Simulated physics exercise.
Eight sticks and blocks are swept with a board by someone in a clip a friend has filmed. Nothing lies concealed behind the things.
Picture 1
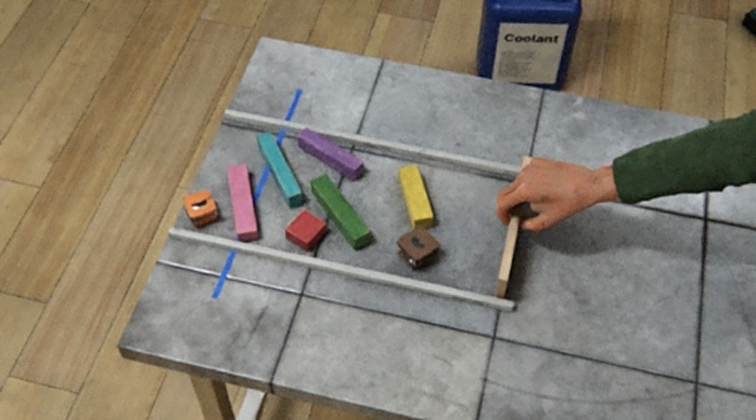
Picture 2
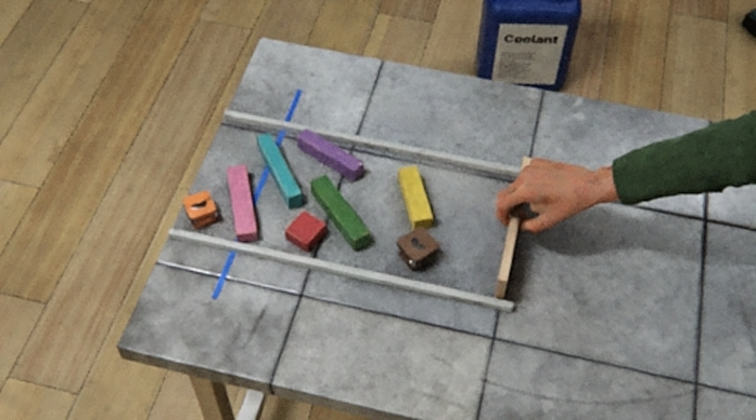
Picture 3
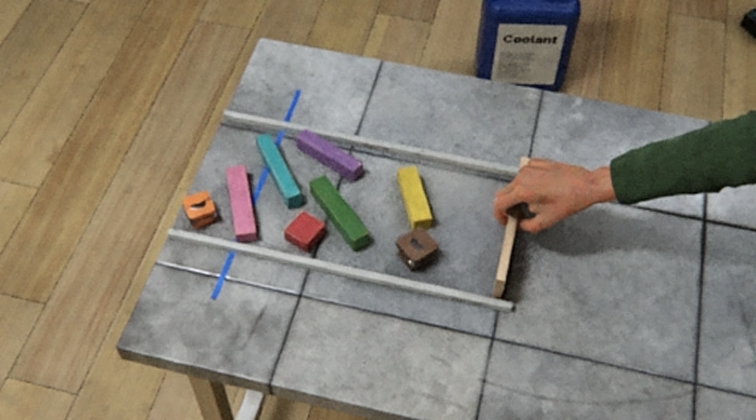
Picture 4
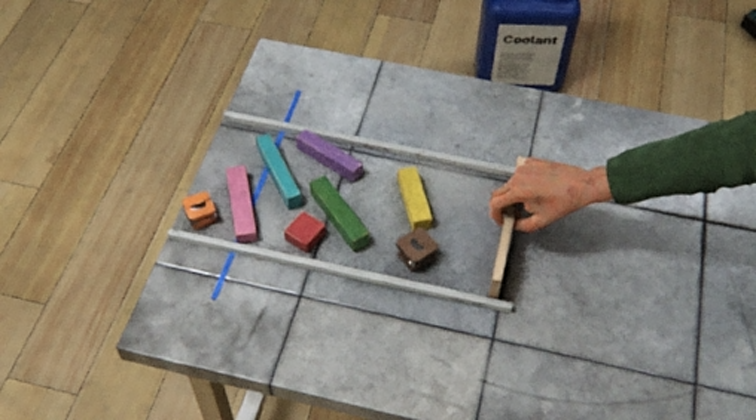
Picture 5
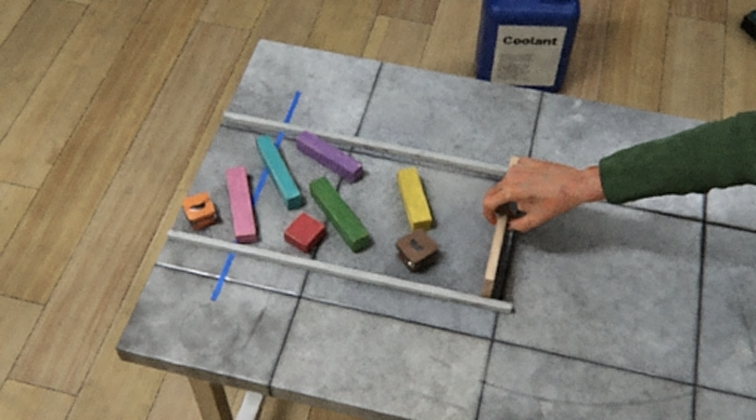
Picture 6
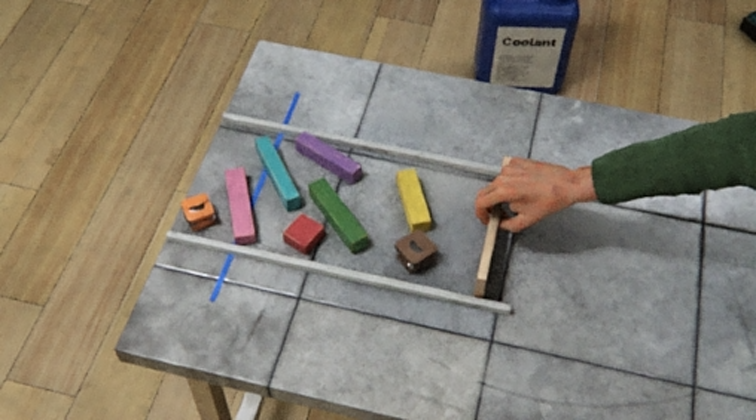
On a gray tiled tabletop, a hand in a green sleeve slides a wooden board slightly left between two pale rails, while the eight colored sticks and blocks lying ahead of it, some near a blue line, stay essentially still.
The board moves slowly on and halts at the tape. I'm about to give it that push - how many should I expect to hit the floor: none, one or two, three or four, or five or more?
Expect one or two.
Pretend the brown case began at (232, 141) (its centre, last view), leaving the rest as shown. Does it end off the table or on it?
It simply slips off.
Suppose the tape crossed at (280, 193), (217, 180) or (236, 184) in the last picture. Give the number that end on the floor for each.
1, 6, 4.
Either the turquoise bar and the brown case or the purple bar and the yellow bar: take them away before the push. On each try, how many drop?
The first count is 1 and the second is 2.
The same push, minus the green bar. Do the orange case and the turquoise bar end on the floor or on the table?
Orange case down, turquoise bar still up.
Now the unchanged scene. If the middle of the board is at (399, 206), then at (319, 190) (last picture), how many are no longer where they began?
I make it 3 at the first spot and 8 at the other.
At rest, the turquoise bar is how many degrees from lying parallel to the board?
It comes to around 15 degrees.
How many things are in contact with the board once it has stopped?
The figure is 2.
Early on, none off yet; orange case at rest near (199, 213); pink bar at rest near (240, 206); turquoise bar at rest near (277, 173).
A while later, none off yet; orange case leaning well over near (168, 205); pink bar travelled a little near (198, 198); turquoise bar travelled a little near (229, 165).
Finally, the number that fall off is one or two; lost, pink bar and orange case.
